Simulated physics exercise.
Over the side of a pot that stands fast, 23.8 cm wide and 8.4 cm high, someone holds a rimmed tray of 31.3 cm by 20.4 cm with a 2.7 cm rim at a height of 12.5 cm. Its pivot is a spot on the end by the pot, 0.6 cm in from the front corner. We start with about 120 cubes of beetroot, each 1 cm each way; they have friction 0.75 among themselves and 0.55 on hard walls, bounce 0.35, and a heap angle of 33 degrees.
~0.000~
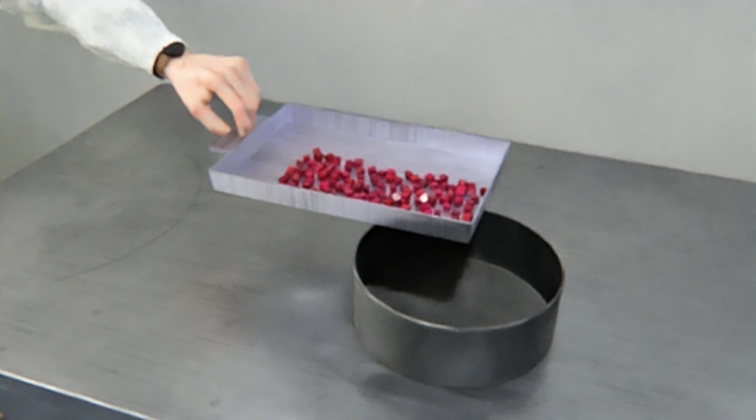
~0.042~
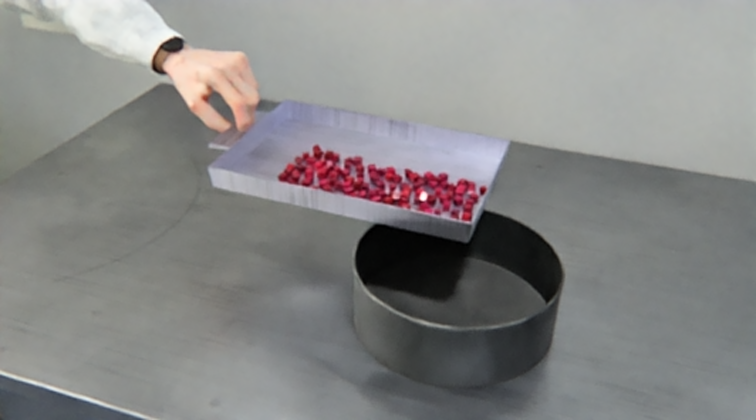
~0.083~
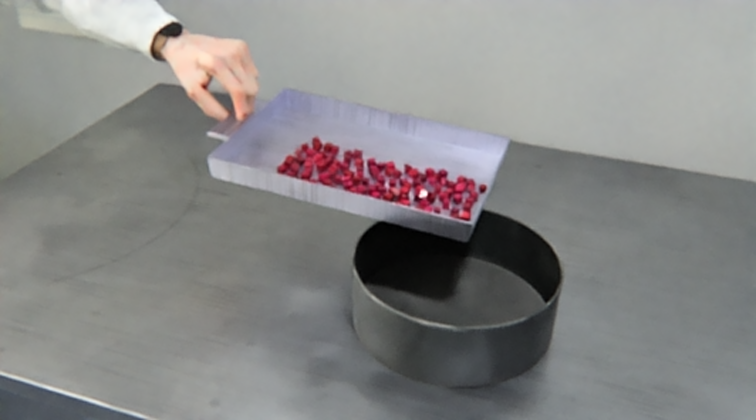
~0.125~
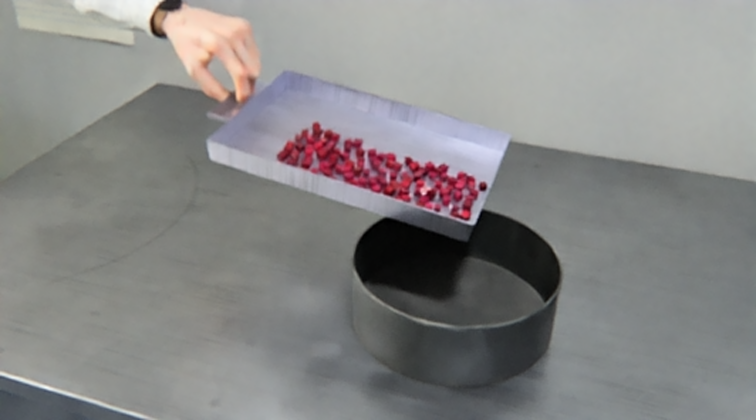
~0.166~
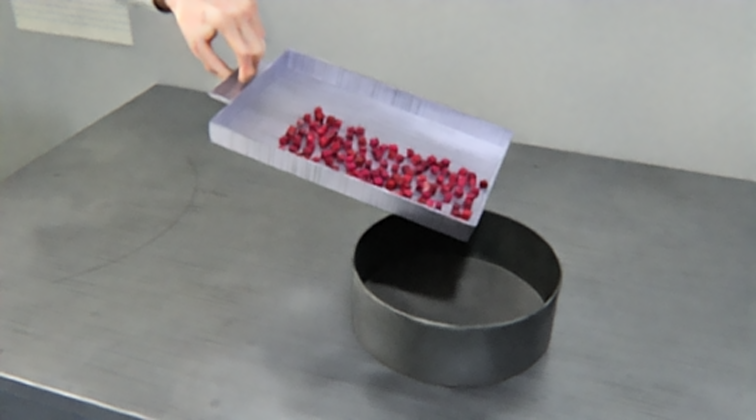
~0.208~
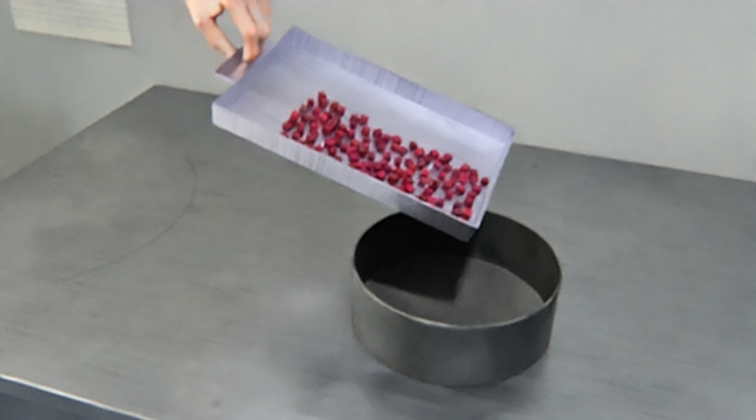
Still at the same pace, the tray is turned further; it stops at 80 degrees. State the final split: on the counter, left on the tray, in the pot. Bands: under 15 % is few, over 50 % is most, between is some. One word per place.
Counter: Few, tray: Some, pot: Most.
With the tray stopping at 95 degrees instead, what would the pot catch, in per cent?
Around 85 per cent, then.
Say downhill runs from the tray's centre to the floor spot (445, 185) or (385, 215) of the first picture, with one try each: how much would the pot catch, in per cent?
About 40 per cent on the first try and 55 per cent on the second.
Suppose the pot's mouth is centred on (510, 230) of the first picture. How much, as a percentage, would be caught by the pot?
I'd expect near 30 per cent.
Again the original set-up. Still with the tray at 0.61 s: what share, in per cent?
I'd say close to 100 per cent.
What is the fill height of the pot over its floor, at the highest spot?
It stands at some 2.0 cm.
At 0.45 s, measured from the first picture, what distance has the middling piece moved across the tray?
Displacement on the tray: About 2 cm.
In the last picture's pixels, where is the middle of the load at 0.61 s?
Look near (473, 183) in the last picture.
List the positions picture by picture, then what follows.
The first picture shows tray tilt 0 degrees, front corners at (212, 170) and (470, 222); middle of the pieces at (382, 188); pot at (458, 260).
The second picture shows tray tilt 1 degrees, front corners at (212, 166) and (470, 222); middle of the pieces at (381, 186).
The third picture shows tray tilt 4 degrees, front corners at (211, 156) and (471, 222), lowest corner right front; middle of the pieces at (381, 181).
The fourth picture shows tray tilt 8 degrees, front corners at (211, 140) and (472, 222), lowest corner right front; middle of the pieces at (382, 173).
The fifth picture shows tray tilt 14 degrees, front corners at (213, 122) and (473, 223), lowest corner right front; middle of the pieces at (384, 165).
The sixth picture shows tray tilt 19 degrees, front corners at (217, 104) and (475, 225), lowest corner right front; middle of the pieces at (387, 157); pot at (456, 259). The tray's pace is about 130 degrees a second.
After 0.45 s, tilt 50 degrees; the tray holds 100 %, the pot 0 %.
After 0.61 s, tilt 71 degrees; the tray holds 100 %, the pot 0 %.
After 0.89 s, tilt 80 degrees; the tray holds 45 %, the pot 45 %.
At rest (2.1 s), counter 5 %, tray 35 %, pot 60 %.
